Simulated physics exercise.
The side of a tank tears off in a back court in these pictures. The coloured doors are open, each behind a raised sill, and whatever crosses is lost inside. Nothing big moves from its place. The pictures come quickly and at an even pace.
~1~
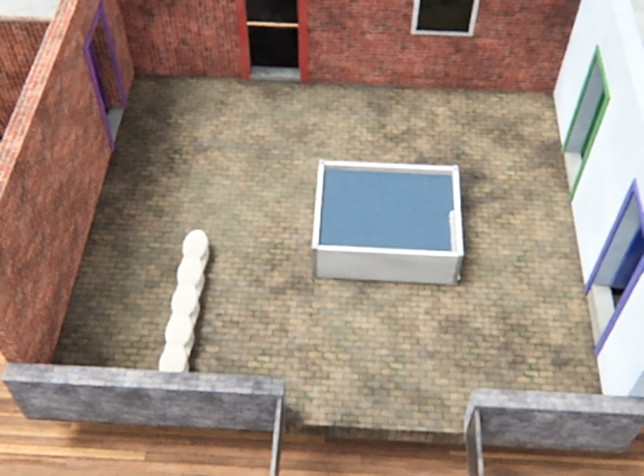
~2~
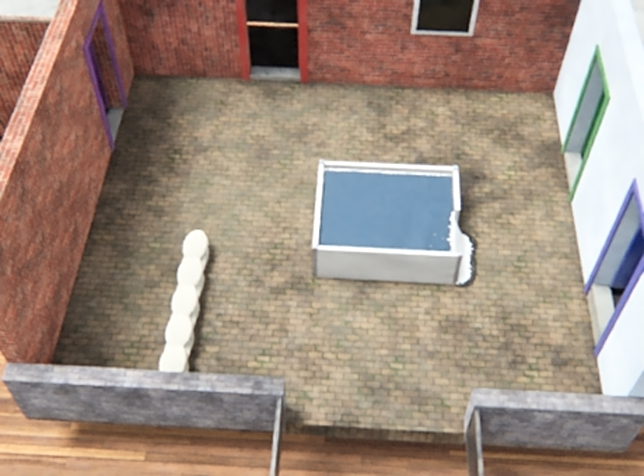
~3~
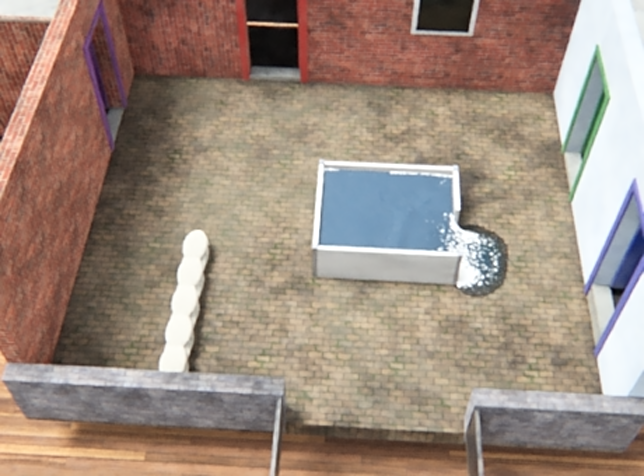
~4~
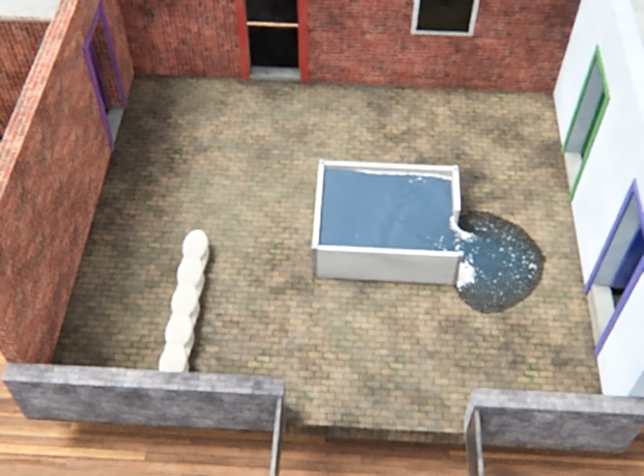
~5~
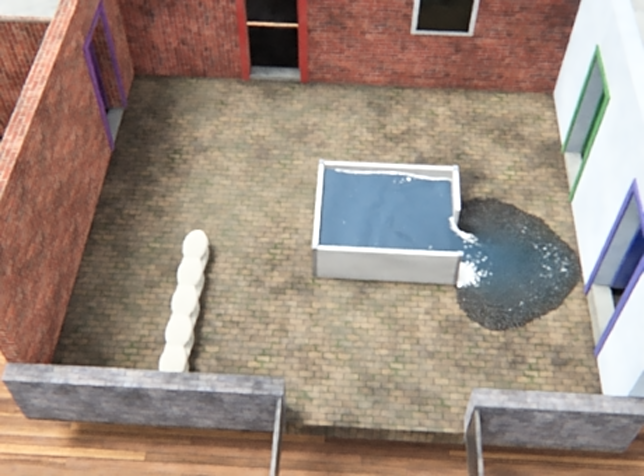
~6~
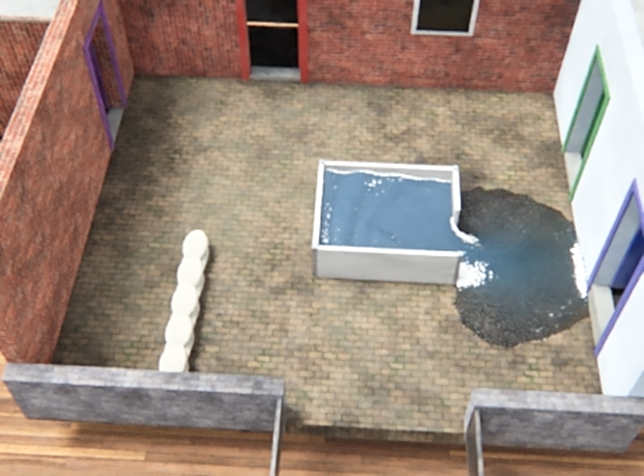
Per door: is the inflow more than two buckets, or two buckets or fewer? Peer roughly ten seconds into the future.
The red door is going to stay inside the allowance, the green door is going to stay inside the allowance, the blue door is going to stay inside the allowance, the purple door is going to stay inside the allowance.
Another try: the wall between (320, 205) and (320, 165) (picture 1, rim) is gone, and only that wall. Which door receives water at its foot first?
It's the one in purple.
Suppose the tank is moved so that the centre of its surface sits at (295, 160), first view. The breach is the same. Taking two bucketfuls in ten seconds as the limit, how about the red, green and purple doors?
Lab note - red door: Short of the limit; green door: Above the limit; purple door: Short of the limit.
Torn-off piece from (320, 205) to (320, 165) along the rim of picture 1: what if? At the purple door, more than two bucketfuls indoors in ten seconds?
My guess is that the purple door surpasses the threshold.
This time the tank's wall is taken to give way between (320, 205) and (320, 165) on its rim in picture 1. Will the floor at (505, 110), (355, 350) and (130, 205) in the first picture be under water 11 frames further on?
Unwetted, unwetted, submerged.
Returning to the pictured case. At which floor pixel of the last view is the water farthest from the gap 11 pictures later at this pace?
Front's tip: Near (548, 103).
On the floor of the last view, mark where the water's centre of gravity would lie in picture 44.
Around pixel (431, 248).
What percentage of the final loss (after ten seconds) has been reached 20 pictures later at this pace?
That comes to 5 per cent, as I work it out.
A moment on, water covers 10 % of the floor; the red door not reached, the green door wet at the sill, nothing in, the blue door wet at the sill, nothing in, the purple door not reached.
Next, water covers 15 % of the floor; the red door not reached, the green door wet at the sill, nothing in, the blue door wet at the sill, nothing in, the purple door not reached.
Then, water covers 35 % of the floor; the red door not reached, the green door under two buckets in, the blue door wet at the sill, nothing in, the purple door not reached.
Later, water covers 60 % of the floor; the red door wet at the sill, nothing in, the green door under two buckets in, the blue door wet at the sill, nothing in, the purple door not reached.
In the end, water covers 80 % of the floor; the red door wet at the sill, nothing in, the green door under two buckets in, the blue door wet at the sill, nothing in, the purple door wet at the sill, nothing in.
